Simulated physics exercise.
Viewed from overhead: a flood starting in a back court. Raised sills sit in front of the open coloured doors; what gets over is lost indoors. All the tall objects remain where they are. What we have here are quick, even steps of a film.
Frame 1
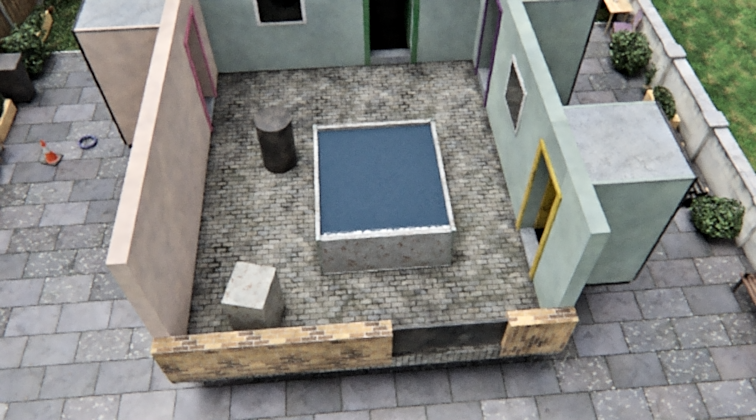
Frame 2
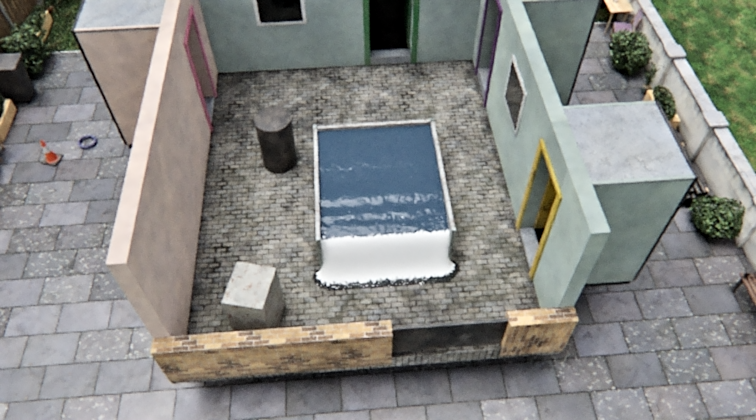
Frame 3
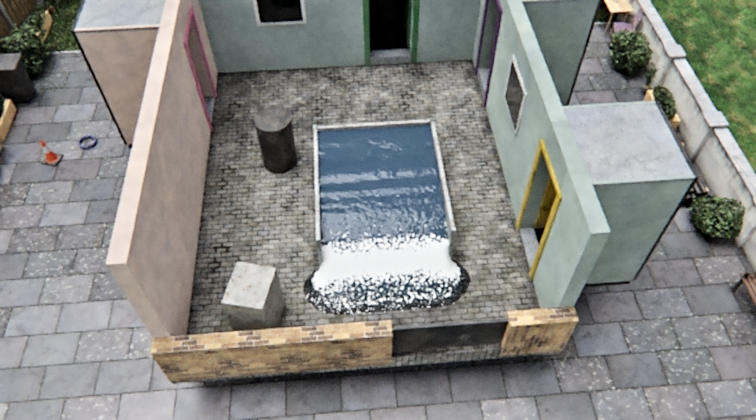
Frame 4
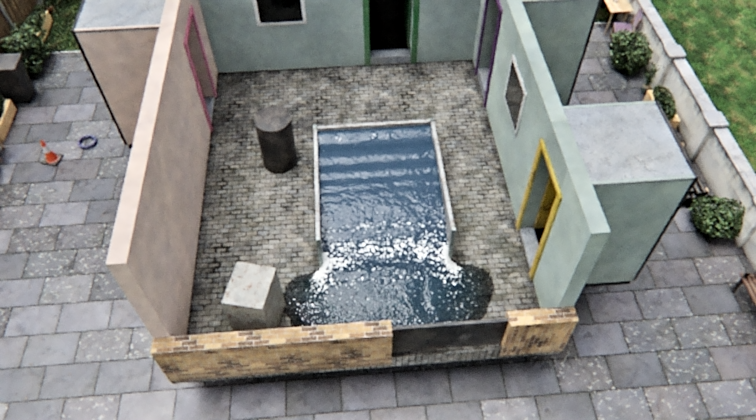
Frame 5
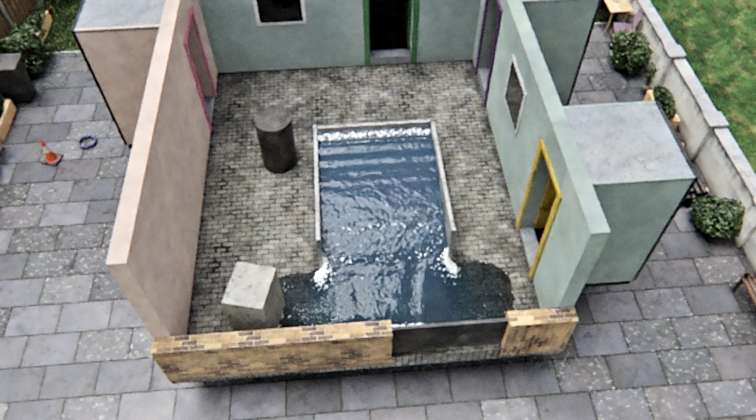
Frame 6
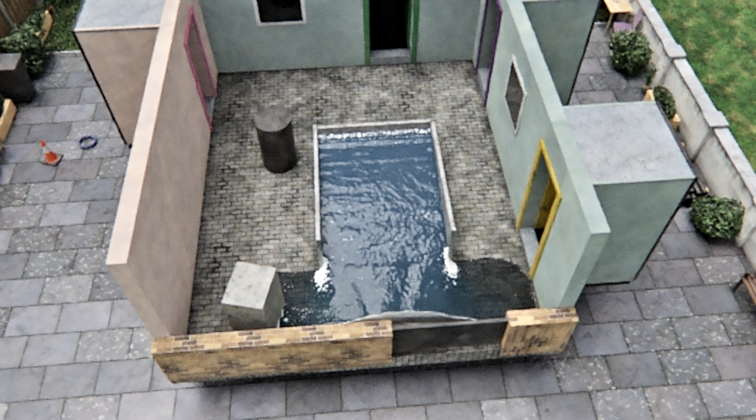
Water pours from the tank's open front and spreads across the paved court to the low wall.
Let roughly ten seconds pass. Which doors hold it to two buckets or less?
Pink door: No, green door: Yes, purple door: Yes, yellow door: No.
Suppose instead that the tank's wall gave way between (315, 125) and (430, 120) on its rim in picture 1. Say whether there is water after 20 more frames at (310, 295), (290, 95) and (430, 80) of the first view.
Unwetted, submerged, submerged.
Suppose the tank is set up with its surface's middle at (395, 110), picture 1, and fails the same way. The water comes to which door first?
That would be the yellow-painted one.
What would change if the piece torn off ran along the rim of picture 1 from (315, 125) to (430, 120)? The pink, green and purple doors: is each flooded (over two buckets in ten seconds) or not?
Door by door, the pink door crosses the line, then the green door crosses the line, then the purple door crosses the line.
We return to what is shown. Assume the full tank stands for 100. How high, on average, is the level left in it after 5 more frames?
That comes to about 52 per cent.
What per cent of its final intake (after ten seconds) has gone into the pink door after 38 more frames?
I make it 20 per cent.
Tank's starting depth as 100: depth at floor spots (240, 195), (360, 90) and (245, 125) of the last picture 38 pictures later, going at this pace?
Estimate: 8, 16, 6 %.
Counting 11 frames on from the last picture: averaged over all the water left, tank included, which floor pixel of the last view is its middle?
At roughly (387, 269).
A moment on, water covers 20 % of the floor; the pink door not reached, the green door not reached, the purple door not reached, the yellow door not reached.
Next, water covers 45 % of the floor; the pink door not reached, the green door not reached, the purple door not reached, the yellow door under two buckets in.
Then, water covers 85 % of the floor; the pink door wet at the sill, nothing in, the green door wet at the sill, nothing in, the purple door wet at the sill, nothing in, the yellow door far over two buckets in.
Later, water covers 95 % of the floor; the pink door under two buckets in, the green door under two buckets in, the purple door under two buckets in, the yellow door far over two buckets in.
In the end, water covers 100 % of the floor; the pink door far over two buckets in, the green door under two buckets in, the purple door under two buckets in, the yellow door far over two buckets in.
